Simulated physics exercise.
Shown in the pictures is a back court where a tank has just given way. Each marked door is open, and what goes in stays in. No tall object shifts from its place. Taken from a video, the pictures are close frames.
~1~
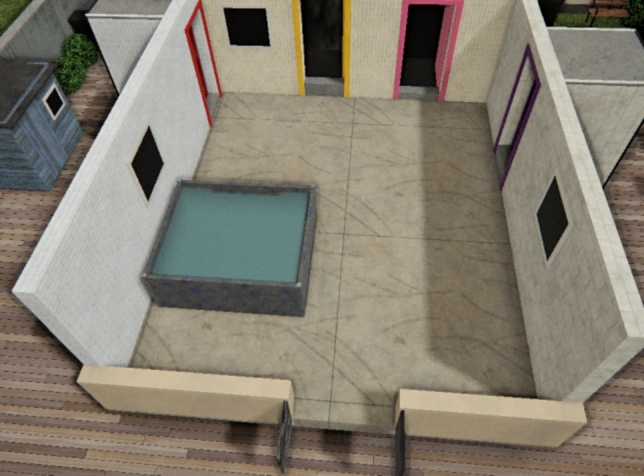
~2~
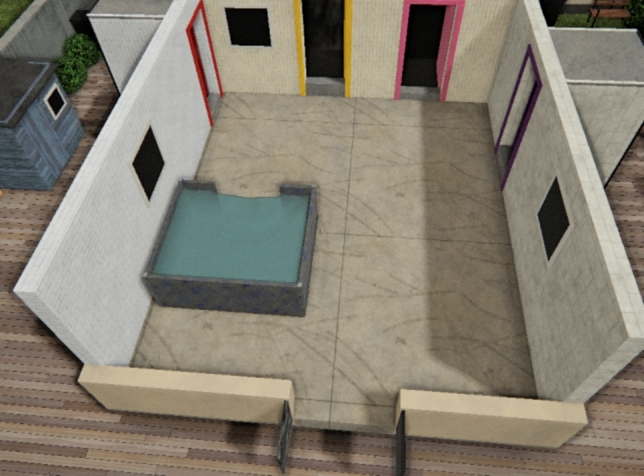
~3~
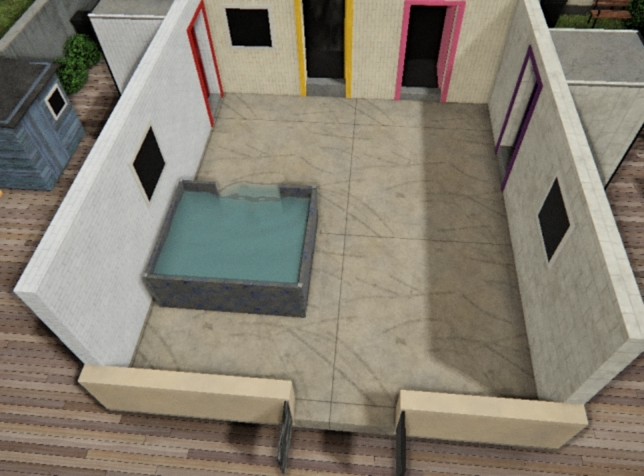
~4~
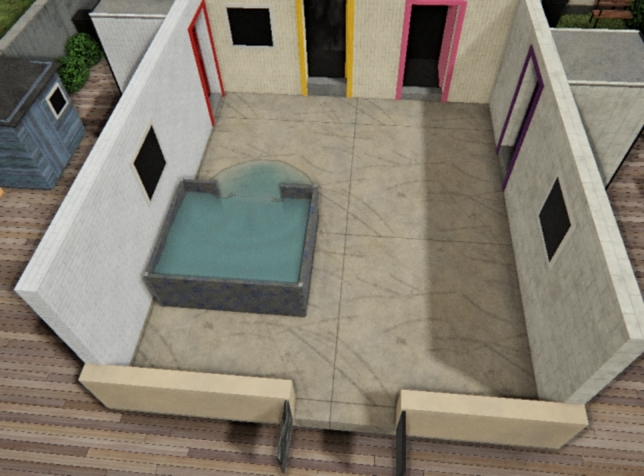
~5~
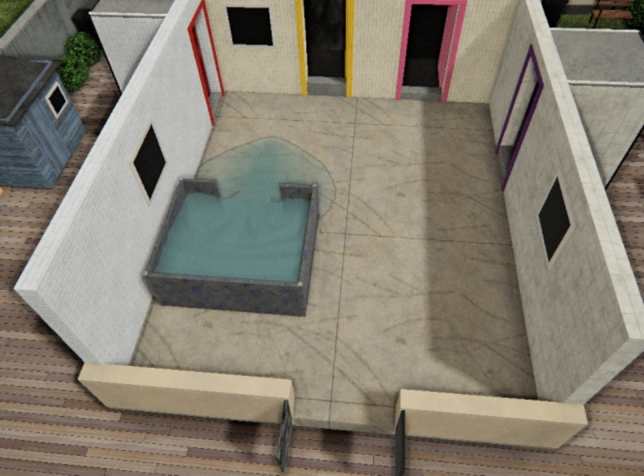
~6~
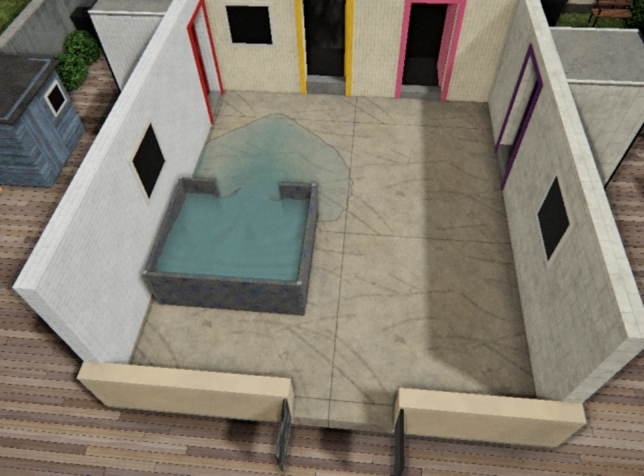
We see a walled courtyard with a low, dark-sided tank of still, blue-green water; a gap opens in its far side, and water pours through, spreading across the paved floor toward the back wall in a widening pool.
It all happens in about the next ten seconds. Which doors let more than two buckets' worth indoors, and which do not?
My prediction: The yellow door gets two buckets or less inside. The red door gets more than two buckets inside. The purple door gets two buckets or less inside. The pink door gets two buckets or less inside.
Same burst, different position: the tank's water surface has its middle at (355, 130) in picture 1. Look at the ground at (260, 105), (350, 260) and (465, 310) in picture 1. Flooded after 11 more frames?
One after the other: Reached, untouched, untouched.
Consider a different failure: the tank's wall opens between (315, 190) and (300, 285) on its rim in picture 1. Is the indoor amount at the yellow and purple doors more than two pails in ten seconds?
Check - yellow: Comes out below; purple: Comes out below.
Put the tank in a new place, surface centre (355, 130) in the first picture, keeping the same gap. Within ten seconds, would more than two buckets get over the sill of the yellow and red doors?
Both checked - yellow door surpasses the limit, red door surpasses the limit.
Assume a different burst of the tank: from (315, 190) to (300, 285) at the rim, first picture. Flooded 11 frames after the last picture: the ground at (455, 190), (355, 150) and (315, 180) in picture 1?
Taken in turn they're swamped, unwetted and unwetted.
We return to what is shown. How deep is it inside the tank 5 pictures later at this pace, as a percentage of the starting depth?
About 66 per cent.
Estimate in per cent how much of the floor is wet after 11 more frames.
Roughly 40 percent, I'd say.
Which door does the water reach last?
That would be the purple-painted one.
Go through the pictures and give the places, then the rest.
In the first picture, still water in the open tank at (235, 232).
In the second picture, water pours out on the open tank's far side and has run to a hidden place.
In the third picture, the front is at a hidden place, out from the gap on the open tank's far side.
In the fourth picture, the front is at (251, 163), out from the gap on the open tank's far side.
In the fifth picture, the front is at (274, 139), out from the gap on the open tank's far side.
In the sixth picture, water pours out on the open tank's far side and has run to (279, 116).
A moment on, water covers 30 % of the floor; the yellow door wet at the sill, nothing in, the red door wet at the sill, nothing in, the purple door not reached, the pink door not reached.
Next, water covers 40 % of the floor; the yellow door wet at the sill, nothing in, the red door under two buckets in, the purple door not reached, the pink door wet at the sill, nothing in.
Then, water covers 45 % of the floor; the yellow door wet at the sill, nothing in, the red door far over two buckets in, the purple door wet at the sill, nothing in, the pink door wet at the sill, nothing in.
Later, water covers 70 % of the floor; the yellow door wet at the sill, nothing in, the red door far over two buckets in, the purple door wet at the sill, nothing in, the pink door wet at the sill, nothing in.
In the end, water covers 95 % of the floor; the yellow door wet at the sill, nothing in, the red door far over two buckets in, the purple door wet at the sill, nothing in, the pink door wet at the sill, nothing in.
